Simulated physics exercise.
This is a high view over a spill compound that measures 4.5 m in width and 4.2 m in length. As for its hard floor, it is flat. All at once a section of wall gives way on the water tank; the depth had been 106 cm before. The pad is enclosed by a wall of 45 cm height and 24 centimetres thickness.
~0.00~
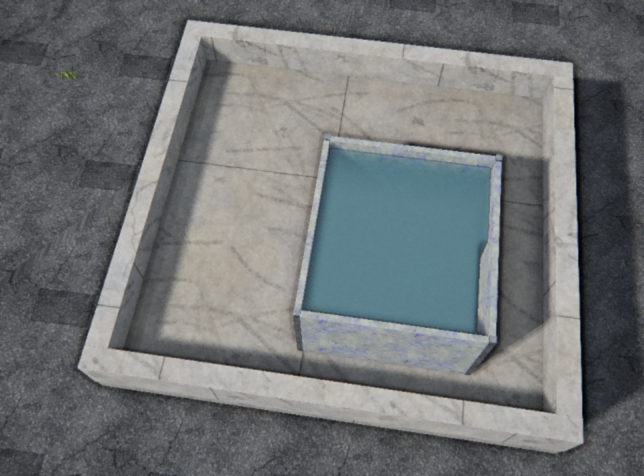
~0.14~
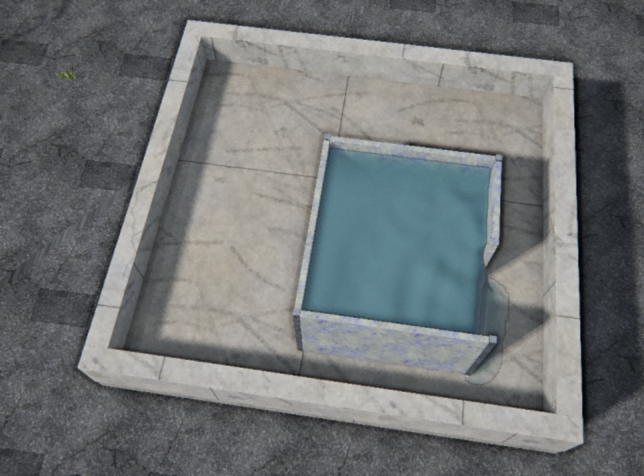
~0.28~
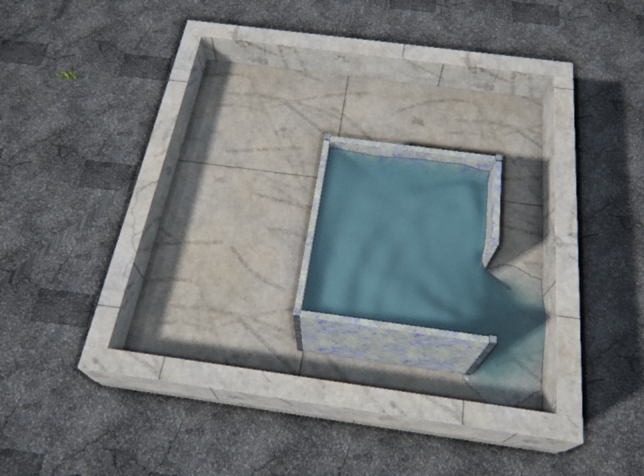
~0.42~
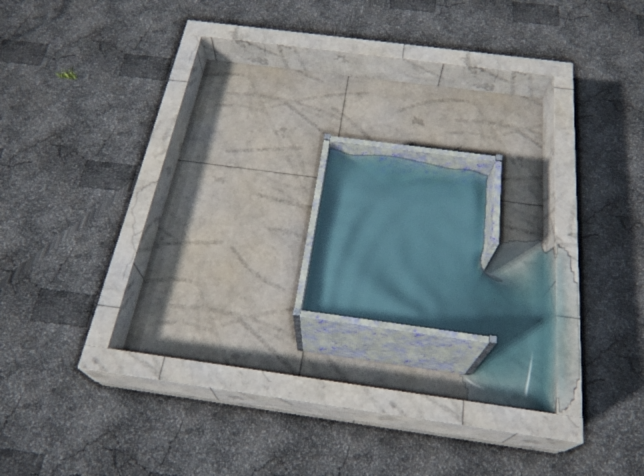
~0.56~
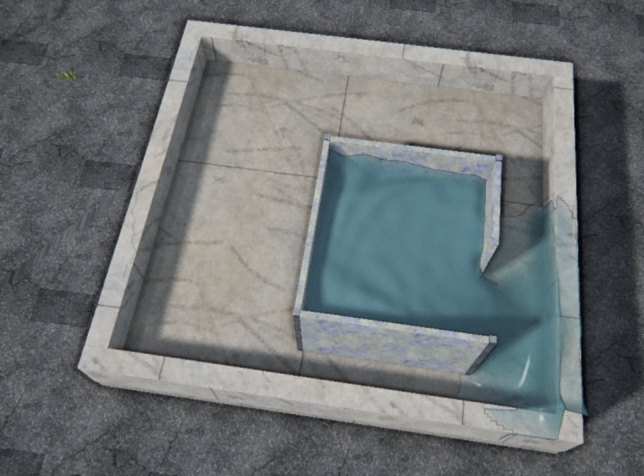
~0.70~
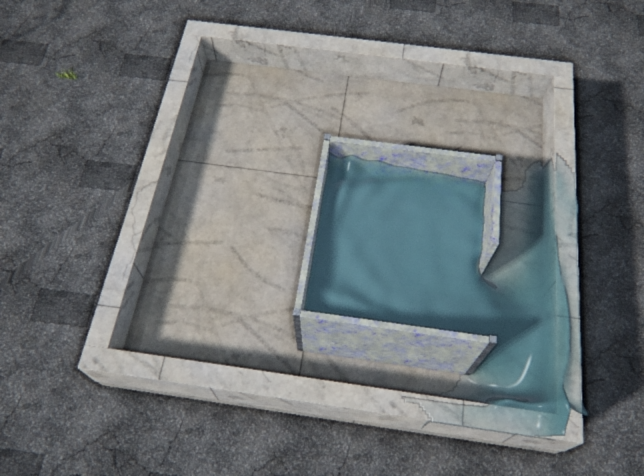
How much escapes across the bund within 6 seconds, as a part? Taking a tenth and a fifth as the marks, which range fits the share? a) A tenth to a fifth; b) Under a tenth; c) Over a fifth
a, A tenth to a fifth.
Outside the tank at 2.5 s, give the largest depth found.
About 50 cm at most.
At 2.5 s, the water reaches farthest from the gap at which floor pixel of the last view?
That's around (208, 62) in the last picture.
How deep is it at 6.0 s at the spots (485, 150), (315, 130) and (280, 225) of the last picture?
Depths in turn: Roughly 15, 15 and 12 centimetres.
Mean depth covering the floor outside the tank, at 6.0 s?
The depth comes to around 14 centimetres.
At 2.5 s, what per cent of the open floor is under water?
Some 65 per cent of the floor is wet.
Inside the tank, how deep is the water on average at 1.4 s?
The mean depth is around 61 cm.
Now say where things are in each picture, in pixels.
In the first picture, still water, 106 cm deep, in the water tank at (403, 235).
In the second picture, water pours out at (474, 315) and has run 0.6 m, to (491, 285); deepest outside 47 cm, 106 cm at the water tank's back.
In the third picture, the front is at (539, 291), 1.0 m from the gap at (474, 316); 0.9 m2 of floor is under water; 103 cm left at the back of the water tank.
In the fourth picture, water pours out at (473, 317) and has run 1.3 m, to (539, 249); deepest outside 59 cm, 94 cm at the water tank's back.
In the fifth picture, the front is at (539, 208), 1.8 m from the gap at (473, 317); 2.3 m2 of floor is under water; 90 cm left at the back of the water tank.
In the sixth picture, water pours out at (473, 317) and has run 2.3 m, to (539, 166); deepest outside 93 cm, 90 cm at the water tank's back.
After 1.1 s water covers 25 % of the floor and is deepest (86 cm) near (527, 419); 4 % is over the wall.
After 1.4 s water covers 30 % of the floor and is deepest (78 cm) near (510, 416); 9 % is over the wall.
After 2.5 s water covers 55 % of the floor and is deepest (50 cm) near (510, 416); 16 % is over the wall.
After 4.0 s water covers 75 % of the floor and is deepest (32 cm) near (527, 419); 16 % is over the wall.
After 6.0 s water covers 80 % of the floor and is deepest (27 cm) near (122, 359); 16 % is over the wall.
